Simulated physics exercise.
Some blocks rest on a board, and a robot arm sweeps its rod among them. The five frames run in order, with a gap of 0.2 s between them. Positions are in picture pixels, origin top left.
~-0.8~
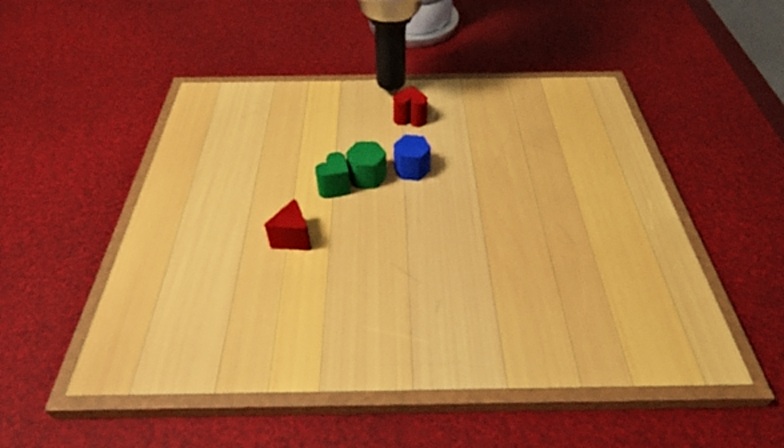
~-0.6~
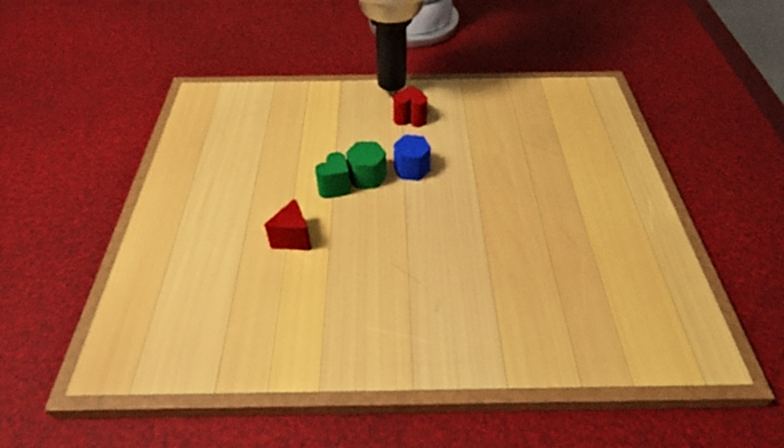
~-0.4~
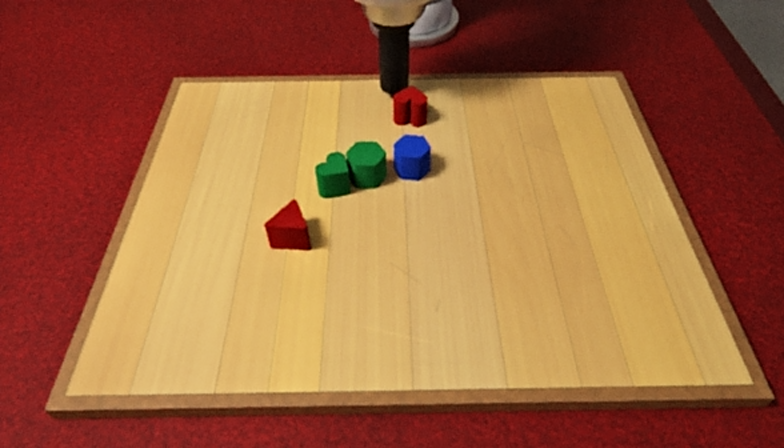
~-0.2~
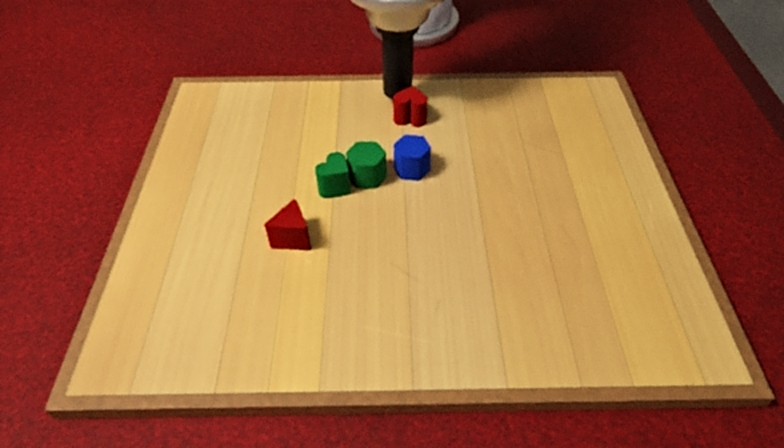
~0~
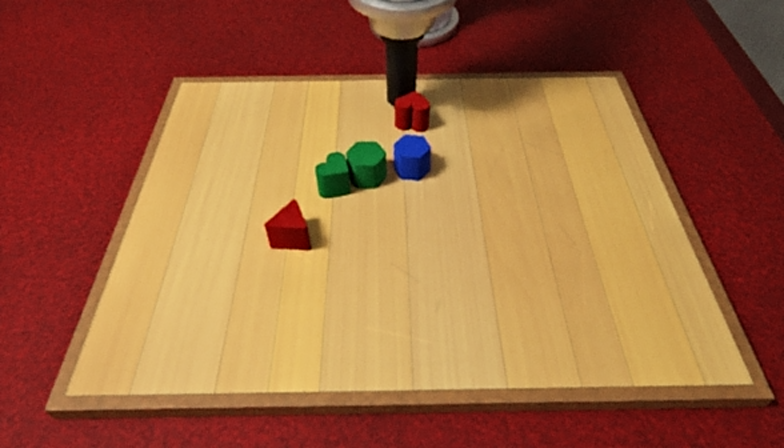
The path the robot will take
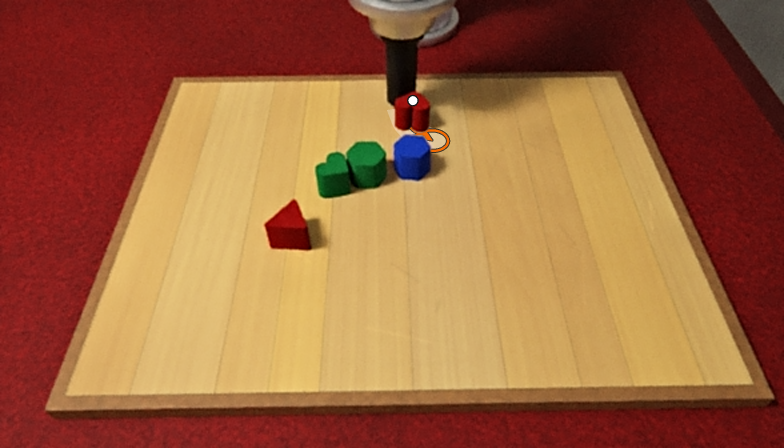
A robot arm holds a dark rod at the far edge of a pale wooden board on a red surface, seen from above the near side by a still camera. A red heart-shaped block sits near the rod, with a blue hexagon, two green blocks and a red triangular block nearer and further left. The rod edges slightly nearer and right, nudging the heart-shaped block a little, while the others stay still.
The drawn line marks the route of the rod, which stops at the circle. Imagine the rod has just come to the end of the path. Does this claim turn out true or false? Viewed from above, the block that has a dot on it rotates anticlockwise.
False
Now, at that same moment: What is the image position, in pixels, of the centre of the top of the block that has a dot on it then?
Its top middle is near (436, 137).
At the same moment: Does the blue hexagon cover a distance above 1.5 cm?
Final answer: No.
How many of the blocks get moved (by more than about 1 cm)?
Most likely one.
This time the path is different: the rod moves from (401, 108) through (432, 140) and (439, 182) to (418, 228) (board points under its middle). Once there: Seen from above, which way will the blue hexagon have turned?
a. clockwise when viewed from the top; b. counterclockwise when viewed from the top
a (clockwise when viewed from the top)
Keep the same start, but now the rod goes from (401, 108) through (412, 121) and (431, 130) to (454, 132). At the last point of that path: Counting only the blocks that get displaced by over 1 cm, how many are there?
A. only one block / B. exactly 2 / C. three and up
(A)
The drawn path runs from (401, 108) over (406, 120) and (416, 132) to (433, 140); the dot is on the red heart-shaped block.
What follows on the original path. Halfway along, rod at (410, 118); red heart-shaped block at (421, 121).
At the end, rod at (433, 132); green hexagon not moved; blue hexagon at (412, 148); red heart-shaped block at (436, 137), turned 45° clockwise.
